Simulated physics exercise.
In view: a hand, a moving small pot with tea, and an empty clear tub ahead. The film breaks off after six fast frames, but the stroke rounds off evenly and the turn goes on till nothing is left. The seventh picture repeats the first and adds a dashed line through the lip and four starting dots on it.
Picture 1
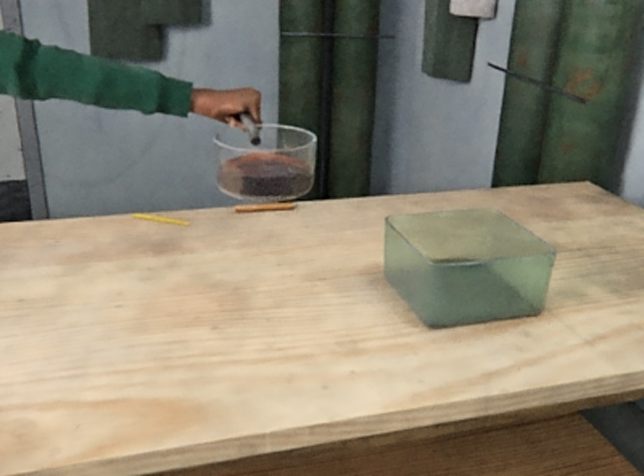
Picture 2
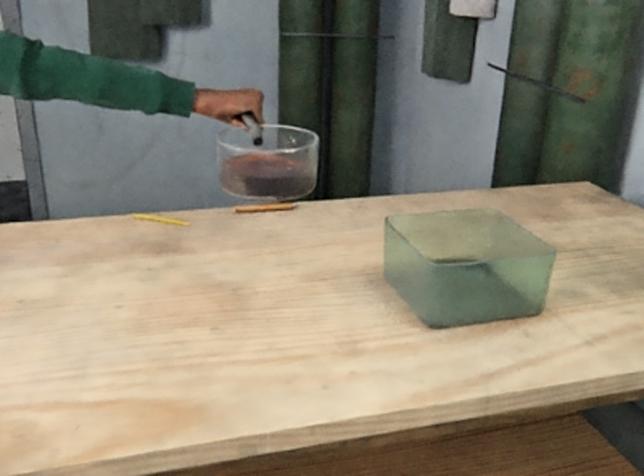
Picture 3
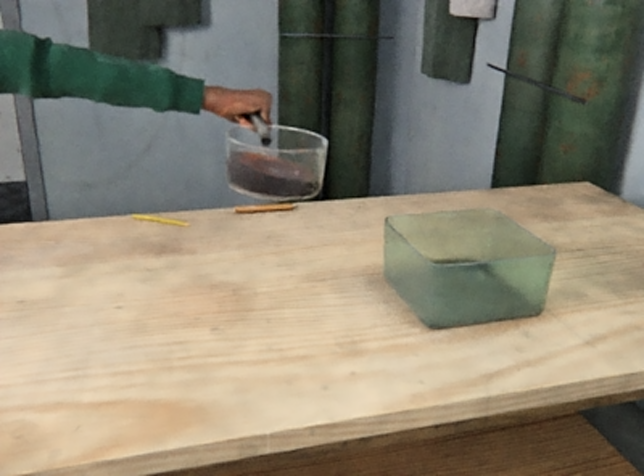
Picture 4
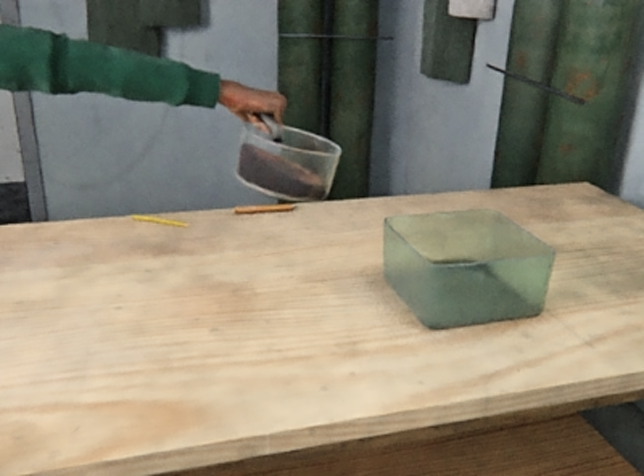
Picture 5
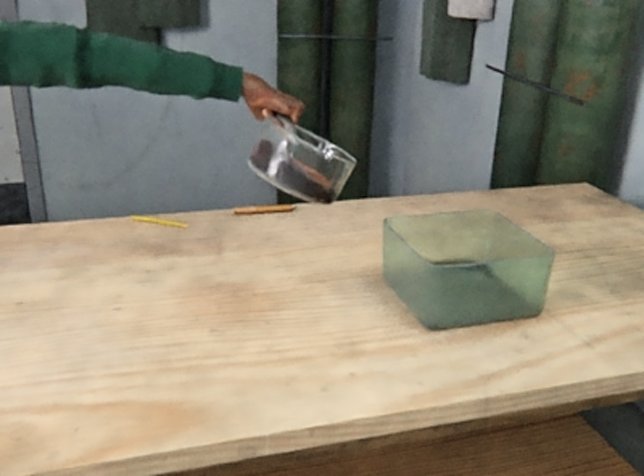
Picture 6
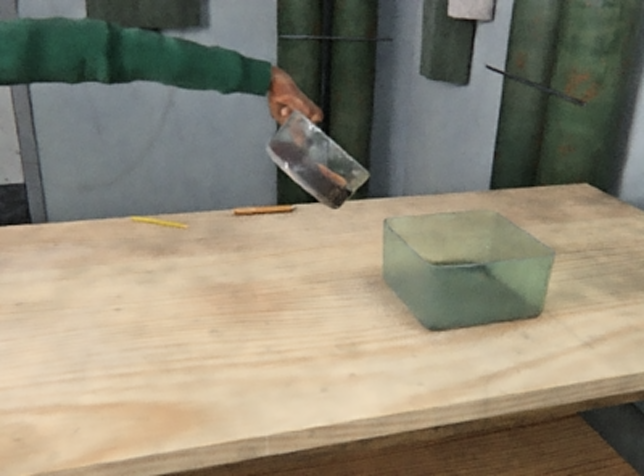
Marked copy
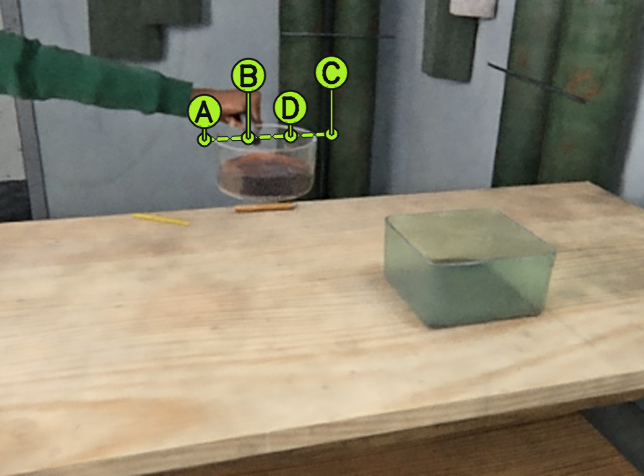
A small clear pot of dark tea, gripped at its rim by a hand in a green sleeve, starts upright above the back of a wooden table. The arm carries it rightward toward an empty clear tub, tilting it gradually, then steeply, with the tea still inside.
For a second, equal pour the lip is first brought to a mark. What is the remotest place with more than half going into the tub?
D is the one.
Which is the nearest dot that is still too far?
B.
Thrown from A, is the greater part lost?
Yes.
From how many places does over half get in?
Two of the four.
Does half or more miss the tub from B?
Yes.
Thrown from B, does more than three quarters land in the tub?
No.
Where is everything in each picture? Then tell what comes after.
The first frame shows upright, lip at (312, 134); tub from (422, 326) to (541, 311); nothing has left yet.
The second frame shows upright, lip at (315, 135); nothing has left yet.
The third frame shows tipped about 5°, lip at (324, 138); nothing has left yet.
The fourth frame shows tipped about 13°, lip at (337, 146); nothing has left yet.
The fifth frame shows tipped about 26°, lip at (352, 157); nothing has left yet.
The sixth frame shows tipped about 41°, lip at (365, 170); nothing has left yet.
In lime, A at (204, 139); B at (248, 137); C at (331, 134); D at (290, 135).
With A, about 0 % lands in the tub, 99 % falls short.
With B, about 25 % lands in the tub, 71 % falls short and 4 % goes beside or beyond.
With C, about 87 % lands in the tub, 10 % falls short and 3 % goes beside or beyond.
With D, about 65 % lands in the tub, 21 % falls short and 14 % goes beside or beyond.
